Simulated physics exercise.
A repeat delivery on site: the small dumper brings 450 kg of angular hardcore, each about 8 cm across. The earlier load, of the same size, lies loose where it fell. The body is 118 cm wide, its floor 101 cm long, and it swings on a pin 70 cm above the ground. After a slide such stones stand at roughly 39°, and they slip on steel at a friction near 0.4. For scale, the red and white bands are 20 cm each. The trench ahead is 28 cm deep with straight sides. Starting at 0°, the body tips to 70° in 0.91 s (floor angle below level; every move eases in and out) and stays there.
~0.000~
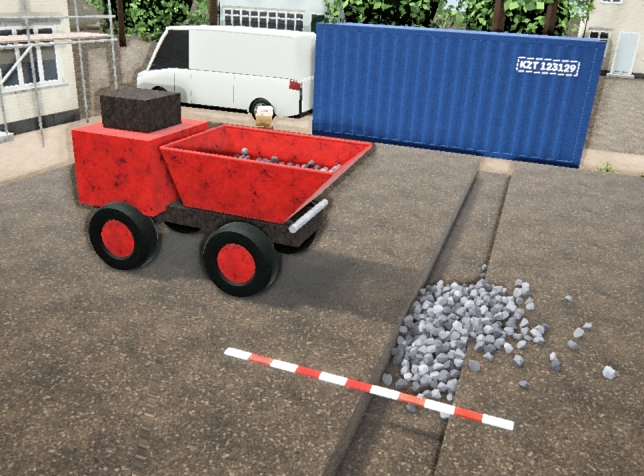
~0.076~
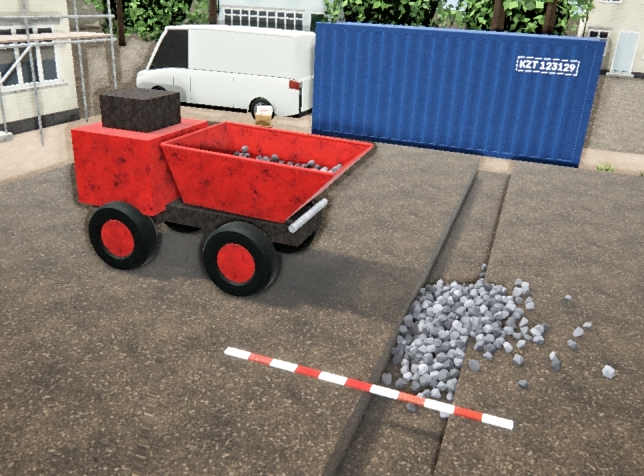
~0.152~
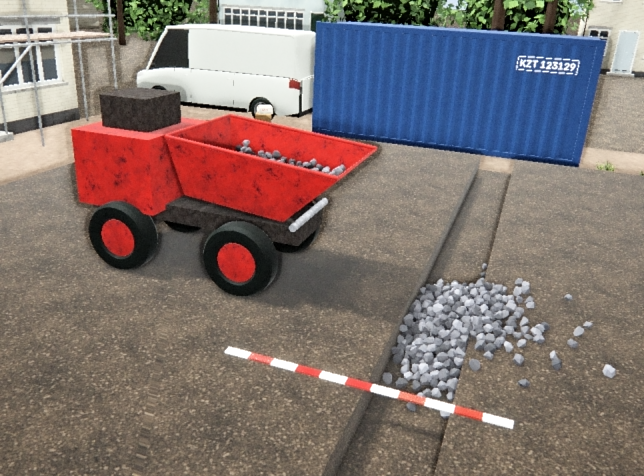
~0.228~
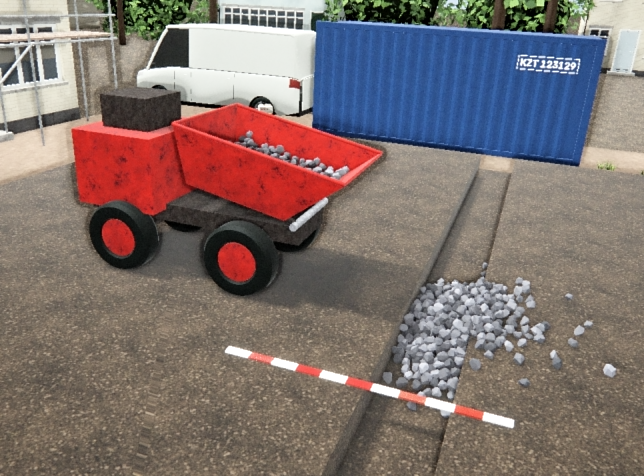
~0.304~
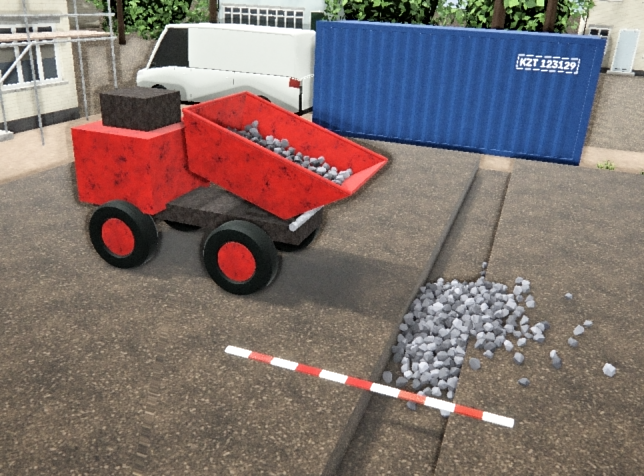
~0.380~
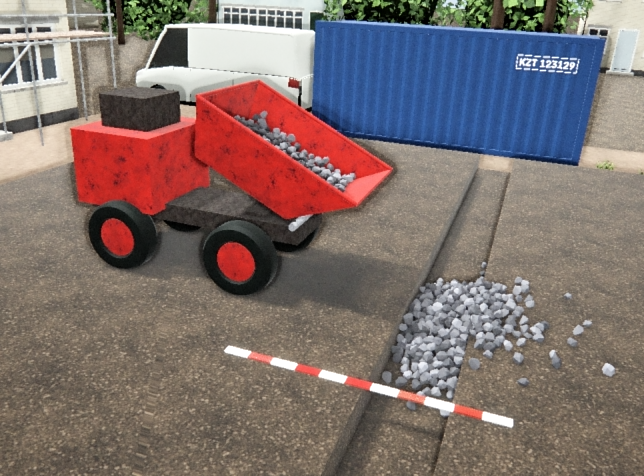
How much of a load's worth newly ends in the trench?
Some 60 per cent is added.
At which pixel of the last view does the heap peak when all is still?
Near (400, 273).
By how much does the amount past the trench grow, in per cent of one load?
Near 0 parts in a hundred.
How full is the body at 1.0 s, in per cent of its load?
It holds some 100 per cent.
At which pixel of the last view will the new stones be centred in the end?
Around (415, 296).
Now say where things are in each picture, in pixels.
The body is at 0°, its lip at (332, 174); the top of the load is at (307, 168). The earlier load is highest near (470, 302), 14 cm above ground level, 84 % in the trench, 16 % past the trench, in the first picture.
The body is at 1°, its lip at (333, 175); the top of the load is at (273, 164); the stones move at 0.3 m/s on average, in the second picture.
The body is at 5°, its lip at (338, 179); the top of the load is at (236, 153); the stones move at 0.6 m/s on average, in the third picture.
The body is at 11°, its lip at (345, 185); the top of the load is at (235, 143); the stones move at 0.8 m/s on average, in the fourth picture.
The body is at 18°, its lip at (351, 194); the top of the load is at (239, 131); the stones move at 1.0 m/s on average, in the fifth picture.
Lip at (357, 205), floor tilted 26°, highest stones at (248, 121); the stones move at 1.3 m/s on average, in the sixth picture.
After 0.7 s the floor is at 59°; in per cent of one load, 100 in the body, 84 in the trench, 16 past the trench; the foremost stones are at (571, 337).
After 1.0 s the floor is at 70°; in per cent of one load, 100 in the body, 84 in the trench, 16 past the trench; the foremost stones are at (571, 337).
After 1.4 s the floor is at 70°; in per cent of one load, 56 in the body, 14 short of the trench, 114 in the trench, 16 past the trench; the foremost stones are at (571, 337).
After 4.1 s the floor is at 70°; in per cent of one load, 0 in the body, 38 short of the trench, 144 in the trench, 18 past the trench; the foremost stones are at (571, 337). Net gain in the trench, 60.
